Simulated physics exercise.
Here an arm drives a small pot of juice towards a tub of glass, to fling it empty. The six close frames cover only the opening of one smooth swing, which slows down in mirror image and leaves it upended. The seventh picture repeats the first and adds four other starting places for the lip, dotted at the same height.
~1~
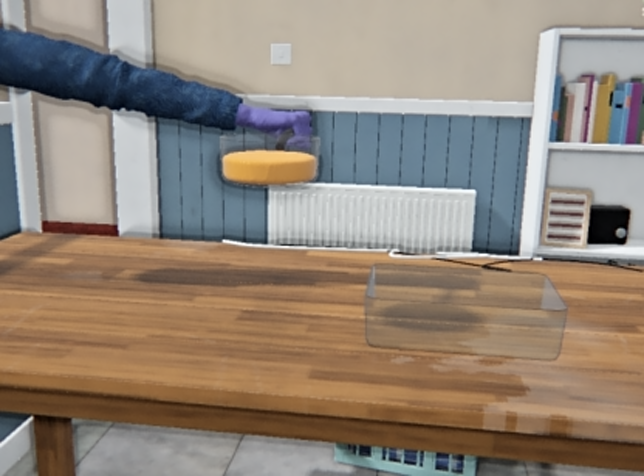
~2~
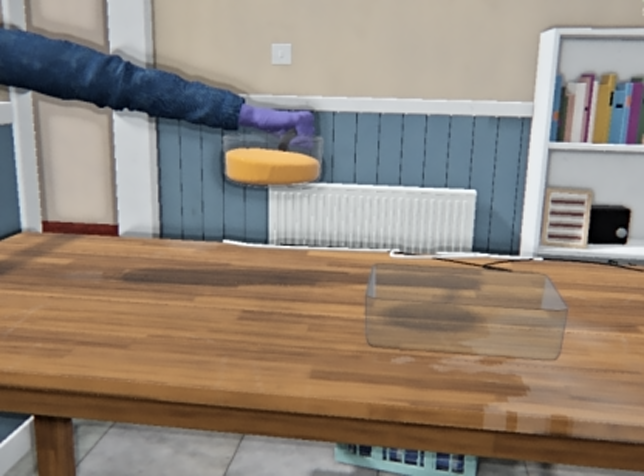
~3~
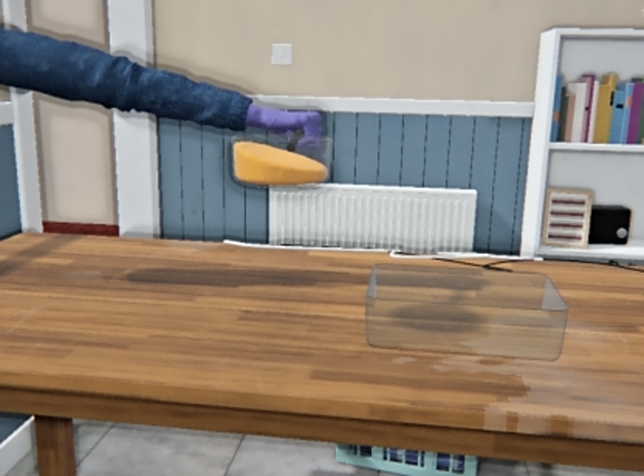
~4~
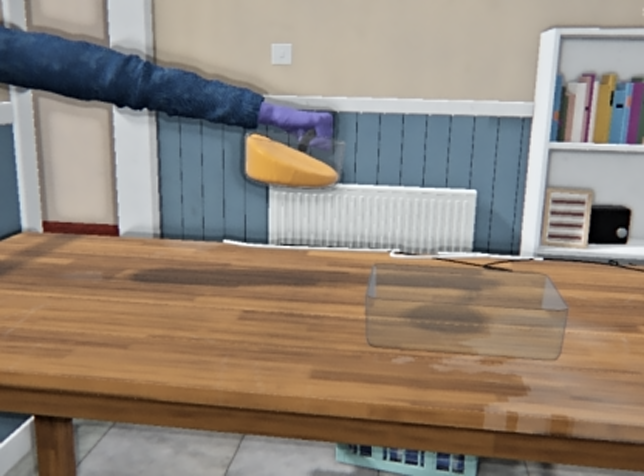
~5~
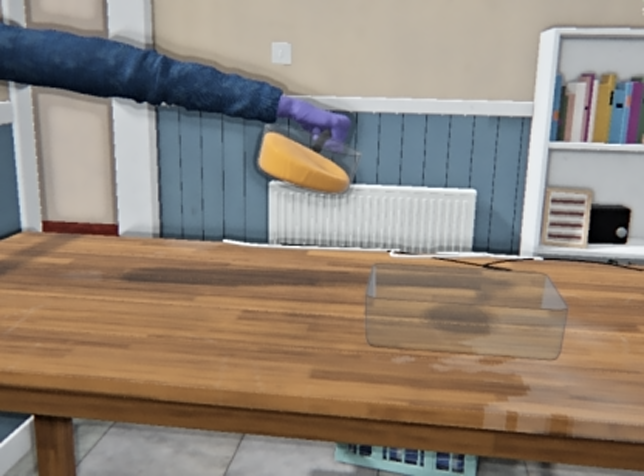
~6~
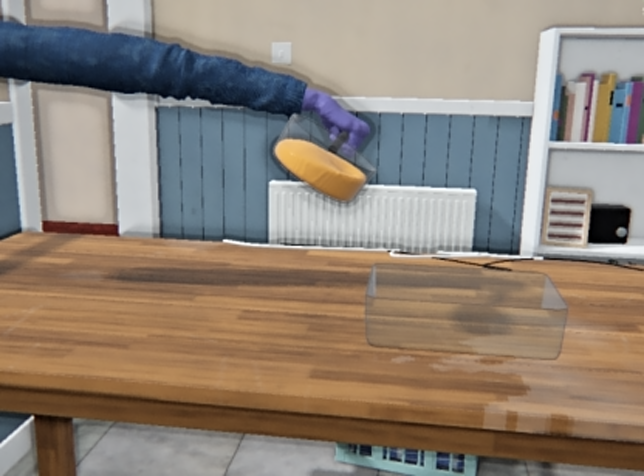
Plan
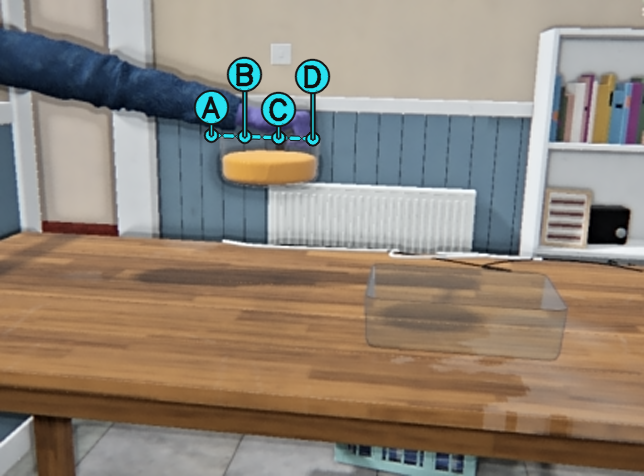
At first, a purple-gloved hand on a dark blue sleeved arm holds a small clear pot of orange juice upright above a wooden table, left of an empty glass tub. The arm moves the pot a short way right, and the juice sloshes up the left side. Then the hand tilts the pot rightward, lowering it slightly.
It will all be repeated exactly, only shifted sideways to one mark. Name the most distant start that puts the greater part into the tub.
The answer is spot B.
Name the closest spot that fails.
Here it is spot A.
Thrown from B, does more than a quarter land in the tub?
Yes.
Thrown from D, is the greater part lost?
No, that is safe.
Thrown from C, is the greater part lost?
No, not at all.
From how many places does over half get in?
Three.
In cyan, A at (211, 135); B at (244, 136); C at (278, 137); D at (312, 138).
Choosing A, about 36 % lands in the tub, 59 % falls short and 5 % goes beside or beyond.
Choosing B, about 63 % lands in the tub, 25 % falls short and 12 % goes beside or beyond.
Choosing C, about 75 % lands in the tub, 10 % falls short and 15 % goes beside or beyond.
Choosing D, about 75 % lands in the tub, 5 % falls short and 20 % goes beside or beyond.
